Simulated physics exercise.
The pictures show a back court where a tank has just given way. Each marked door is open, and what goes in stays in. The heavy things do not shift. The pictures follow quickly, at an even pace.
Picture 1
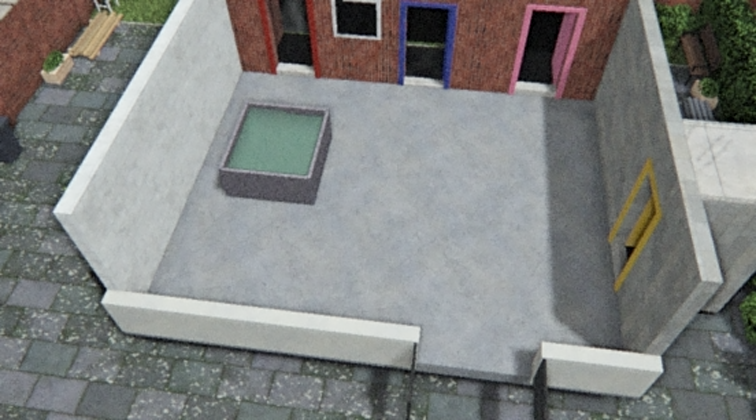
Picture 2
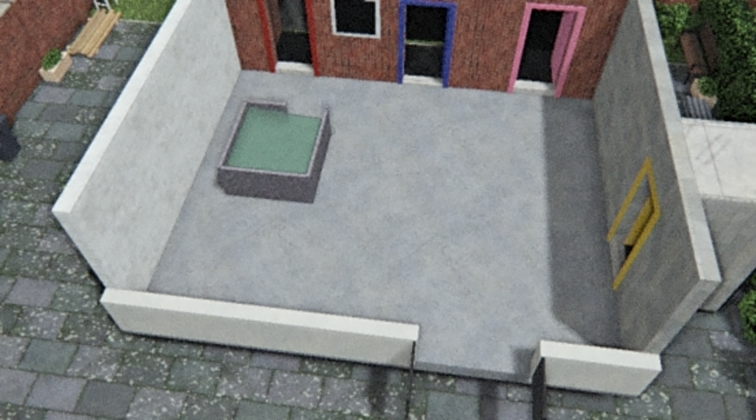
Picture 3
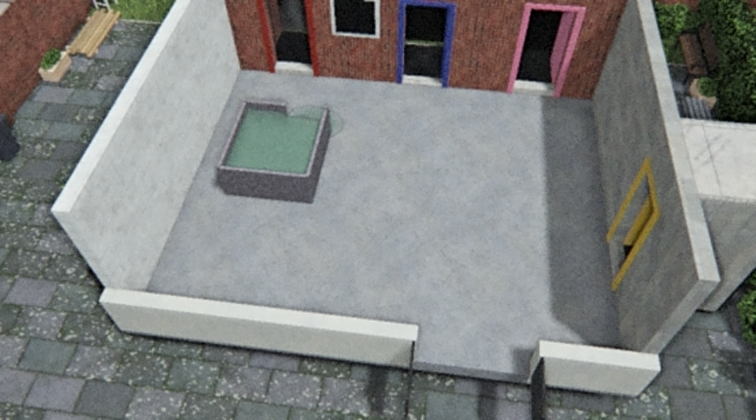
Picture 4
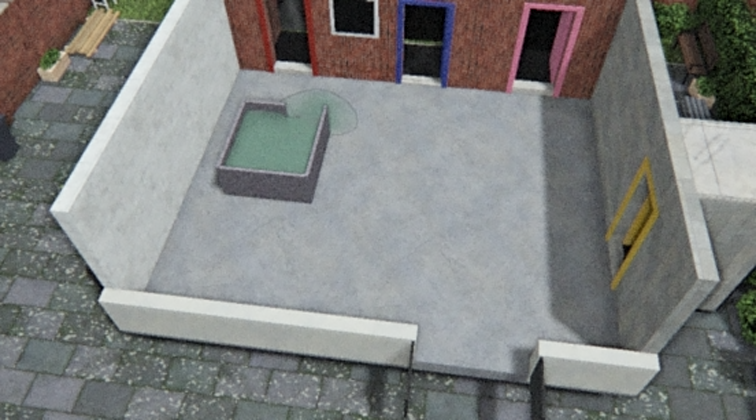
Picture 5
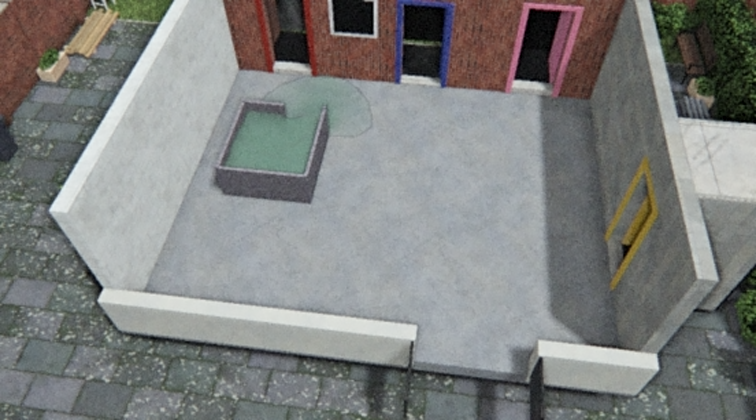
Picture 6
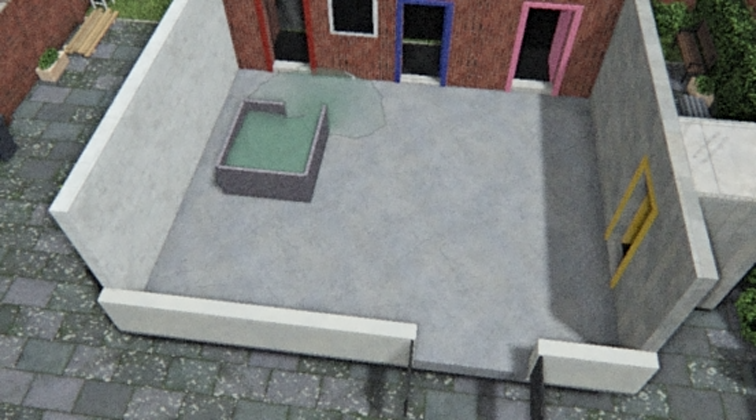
Greenish water lies still in a square, dark-walled tank at the left of a grey walled court, seen from high above. Red, blue and pink doorways and a white window line the brick wall behind, with a yellow-edged opening at right. A gap opens in the tank's far side, and water pours through, spreading rightward in a thin, rounded sheet while the view shifts very slightly.
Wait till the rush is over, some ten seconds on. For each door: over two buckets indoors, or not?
The yellow door stays under that; the red door takes more than that; the pink door stays under that; the blue door takes more than that.
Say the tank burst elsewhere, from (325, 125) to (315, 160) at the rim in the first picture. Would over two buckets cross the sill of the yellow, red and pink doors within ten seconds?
In short: Yellow door floods; red door keeps below it; pink door keeps below it.
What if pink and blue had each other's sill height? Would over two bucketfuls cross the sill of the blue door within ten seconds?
The blue door stays under.
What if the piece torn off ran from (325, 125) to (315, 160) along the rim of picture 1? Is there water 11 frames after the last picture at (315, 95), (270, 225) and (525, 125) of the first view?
In turn: Dry, clear, covered.
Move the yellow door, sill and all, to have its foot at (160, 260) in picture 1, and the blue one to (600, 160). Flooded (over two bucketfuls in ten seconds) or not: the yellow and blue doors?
My reading: The yellow one holds; the blue one lets more in.
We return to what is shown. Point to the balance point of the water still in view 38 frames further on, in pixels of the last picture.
Roughly at (363, 146).
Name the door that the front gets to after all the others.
I say the yellow door.
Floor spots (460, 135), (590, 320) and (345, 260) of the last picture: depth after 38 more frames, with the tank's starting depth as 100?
In that order: 4, 2 and 0 per cent.
A moment on, water covers 10 % of the floor; the yellow door not reached, the red door over two buckets in, the pink door not reached, the blue door wet at the sill, nothing in.
Next, water covers 20 % of the floor; the yellow door not reached, the red door over two buckets in, the pink door wet at the sill, nothing in, the blue door under two buckets in.
Then, water covers 35 % of the floor; the yellow door not reached, the red door far over two buckets in, the pink door wet at the sill, nothing in, the blue door over two buckets in.
Later, water covers 55 % of the floor; the yellow door wet at the sill, nothing in, the red door far over two buckets in, the pink door wet at the sill, nothing in, the blue door over two buckets in.
In the end, water covers 80 % of the floor; the yellow door wet at the sill, nothing in, the red door far over two buckets in, the pink door wet at the sill, nothing in, the blue door over two buckets in.
